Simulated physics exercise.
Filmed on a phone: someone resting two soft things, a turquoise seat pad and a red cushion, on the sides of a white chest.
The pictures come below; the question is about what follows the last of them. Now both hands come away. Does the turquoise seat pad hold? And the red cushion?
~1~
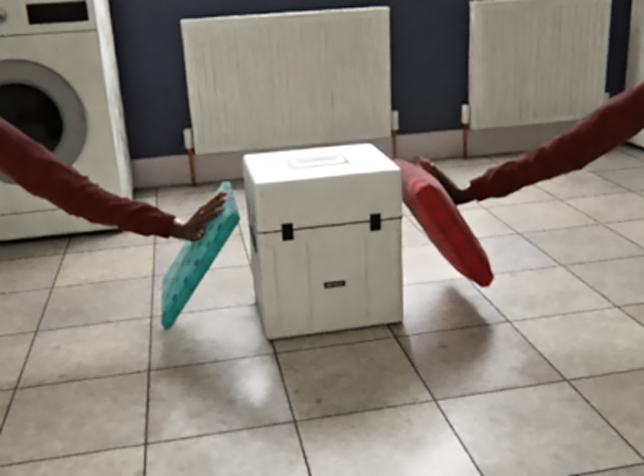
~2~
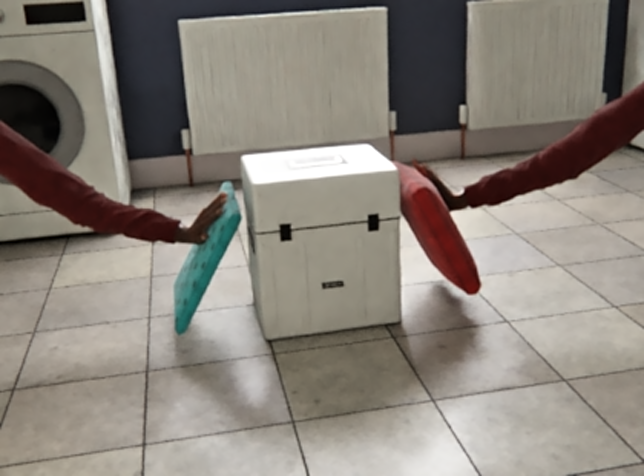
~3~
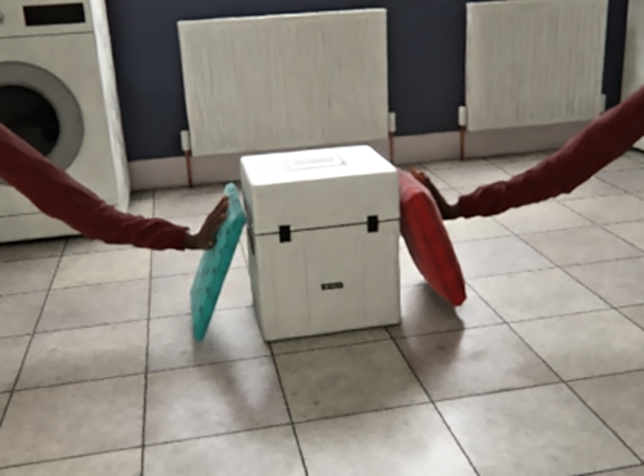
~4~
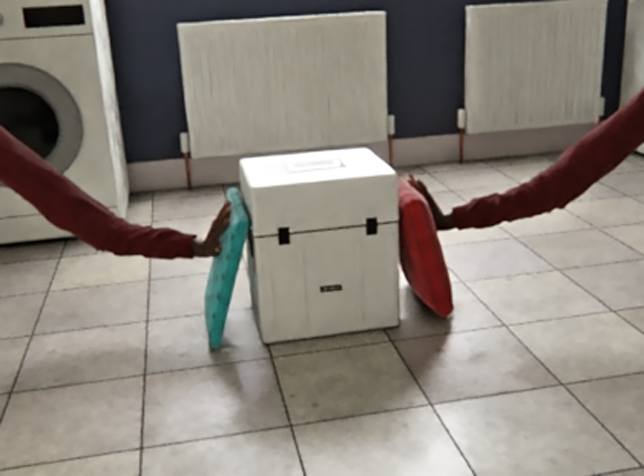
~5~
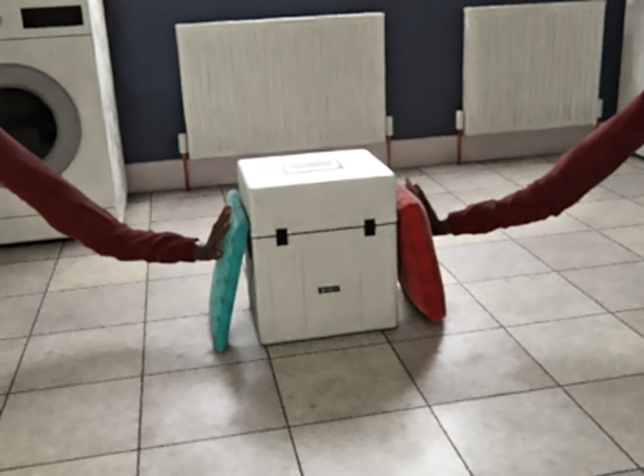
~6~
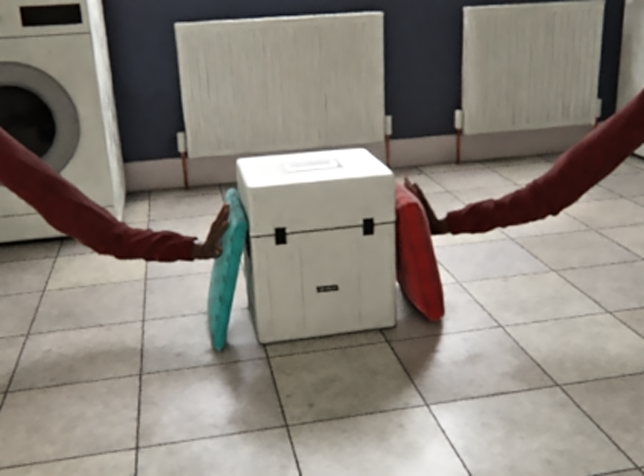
My guess is the turquoise seat pad won't come down, my guess is the red cushion won't come down.
Then, 0.58 s after the last picture, seat pad leaning near (227, 266); cushion leaning near (407, 246).
At rest, seat pad leaning near (227, 266); cushion leaning near (407, 246). The turquoise seat pad remains propped up and the red cushion keeps leaning.
